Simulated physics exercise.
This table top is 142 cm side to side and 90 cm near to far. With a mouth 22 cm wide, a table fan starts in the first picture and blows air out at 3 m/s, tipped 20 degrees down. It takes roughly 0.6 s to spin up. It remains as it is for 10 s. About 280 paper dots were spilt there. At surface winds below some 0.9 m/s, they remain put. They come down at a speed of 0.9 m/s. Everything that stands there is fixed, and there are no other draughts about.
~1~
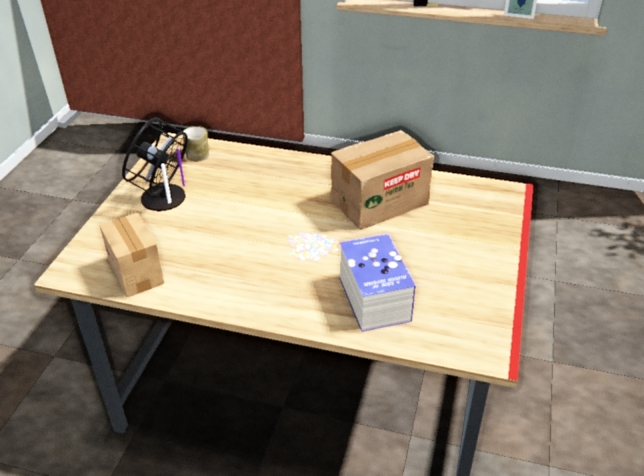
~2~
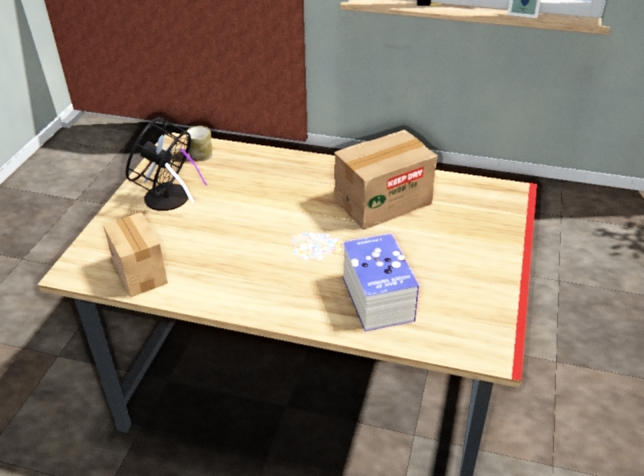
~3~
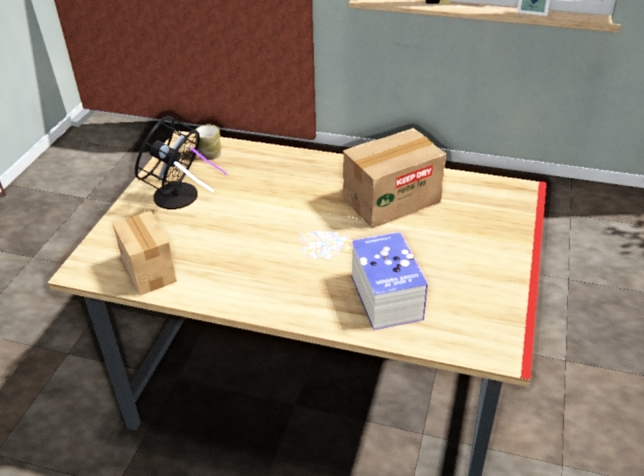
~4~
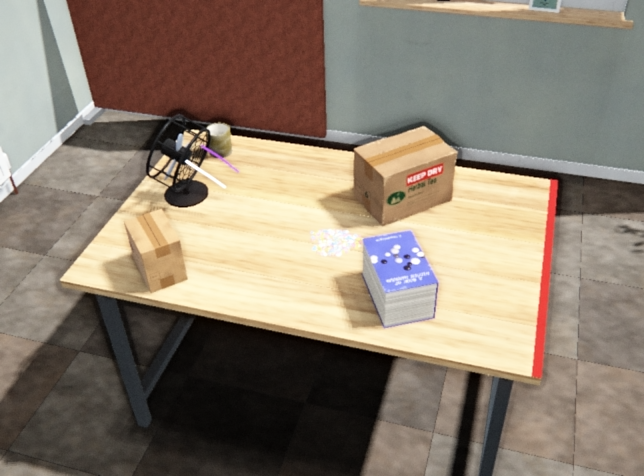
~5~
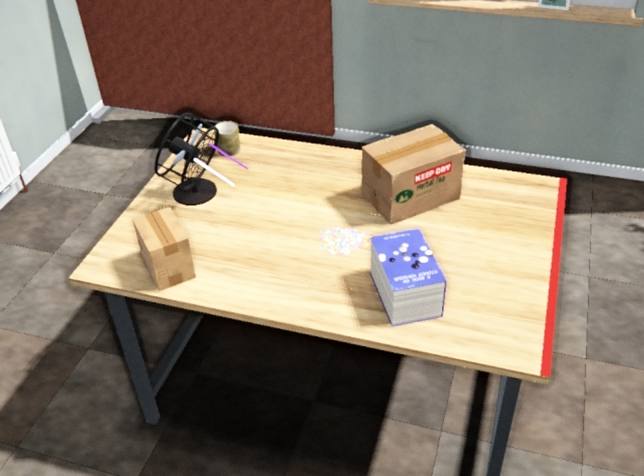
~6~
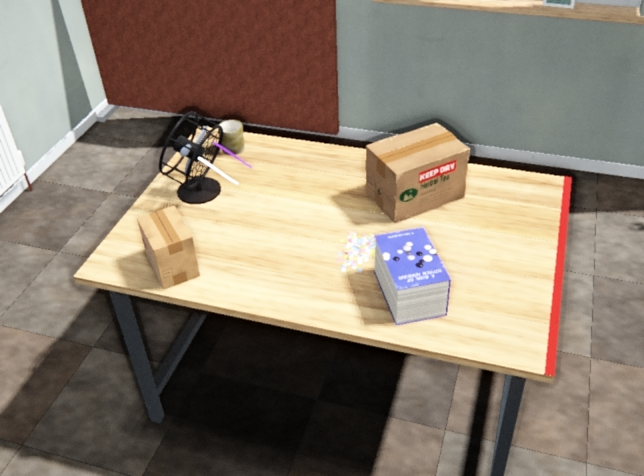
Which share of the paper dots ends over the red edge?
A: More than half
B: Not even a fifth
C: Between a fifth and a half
Option A: More than half.
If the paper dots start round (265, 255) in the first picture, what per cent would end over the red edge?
Share at the end: About 1 %.
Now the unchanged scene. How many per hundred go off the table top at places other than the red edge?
Roughly 20 per cent.
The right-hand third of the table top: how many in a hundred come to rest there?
It comes out near 1 in a hundred.
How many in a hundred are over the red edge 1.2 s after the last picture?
I'd put it at some 50 %.
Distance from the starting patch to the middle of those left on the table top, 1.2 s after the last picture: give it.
The middle is some 25 cm from where it began.
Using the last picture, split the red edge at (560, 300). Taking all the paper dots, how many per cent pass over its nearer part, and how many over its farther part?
Estimate: Nearer ~ 2 %; farther ~ 70 %.
Then, 1.2 s after the last picture, 50 % are over the red edge; the middle of those still in play is near (405, 265); 73 % have settled or left.
Then, 2.4 s after the last picture, 55 % are over the red edge; the middle of those still in play is near (405, 265); 80 % have settled or left.
Then, 4.7 s after the last picture, 64 % are over the red edge; the middle of those still in play is near (405, 266); 89 % have settled or left.
Then, 9.2 s after the last picture, at the end, 73 % are over the red edge.
